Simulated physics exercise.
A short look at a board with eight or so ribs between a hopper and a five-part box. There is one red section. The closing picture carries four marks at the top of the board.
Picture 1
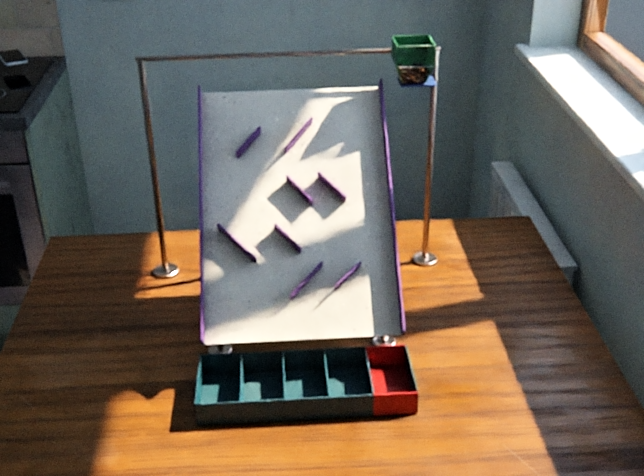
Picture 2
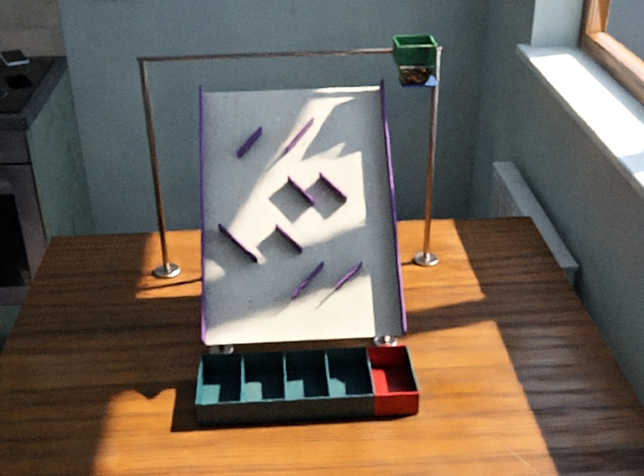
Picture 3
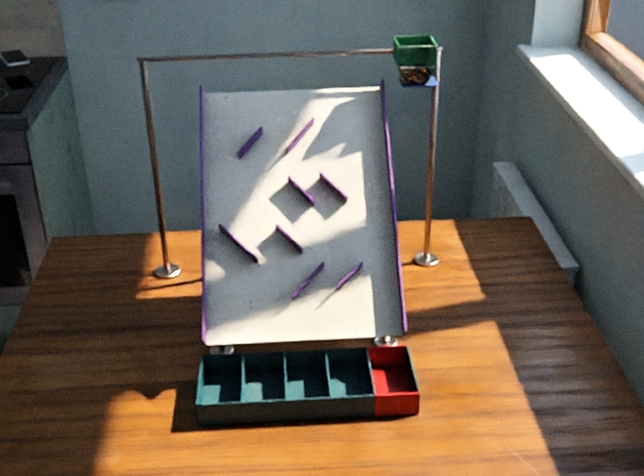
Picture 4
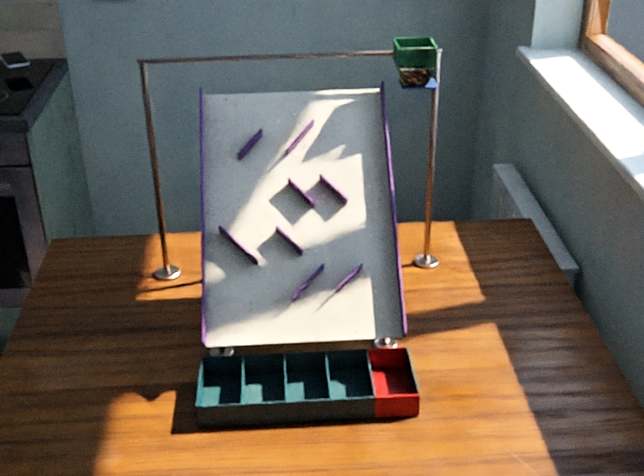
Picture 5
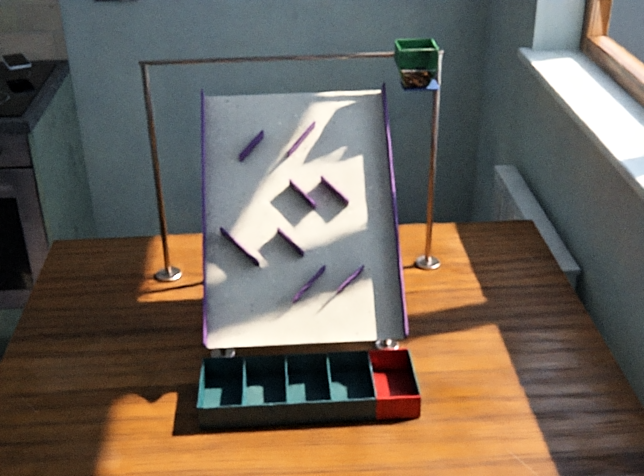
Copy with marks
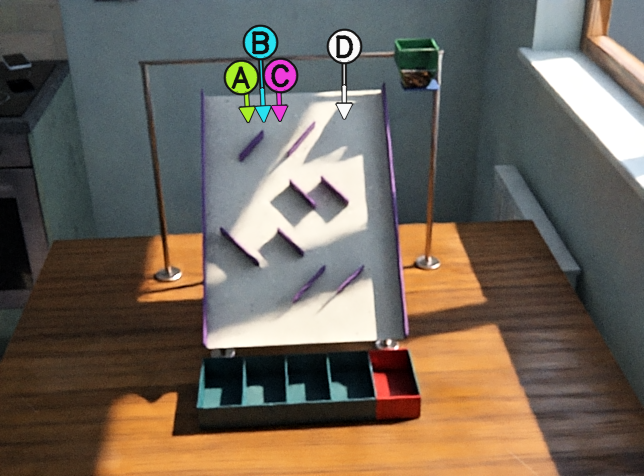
To begin with, a pale, tilted board with purple ribs stands on a sunlit wooden table, a small green hopper mounted at its upper right and a five-part box below, its rightmost section red. Throughout, the hopper, ribs and box show no clear movement.
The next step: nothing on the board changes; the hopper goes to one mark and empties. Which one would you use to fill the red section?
D works best here.
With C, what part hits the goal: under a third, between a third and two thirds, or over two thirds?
Mark C gives under a third.
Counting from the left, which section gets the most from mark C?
The second from the left.
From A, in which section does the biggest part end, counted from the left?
The first from the left.
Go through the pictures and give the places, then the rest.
The first frame shows hopper near (413, 74), black beans, door shut.
The second frame shows ribs (238, 153) to (261, 127), (286, 148) to (313, 117), (288, 175) to (314, 201).
The third frame shows ribs (320, 172) to (348, 198), (219, 224) to (257, 258), (276, 224) to (302, 249).
The fourth frame shows ribs (292, 298) to (324, 264), (337, 288) to (362, 264).
The fifth frame shows red section near (398, 406), number 5 of 5 from the left.
On the marked copy, mark A meets the board at (247, 116); mark B meets the board at (263, 116); mark C meets the board at (279, 115); mark D meets the board at (344, 113).
Choosing A, none at all in the red section, the whole lot in other sections.
Choosing B, none at all in the red section, the whole lot in other sections.
Choosing C, none at all in the red section, all but a few in other sections.
Choosing D, all but a few in the red section, a small share in other sections.
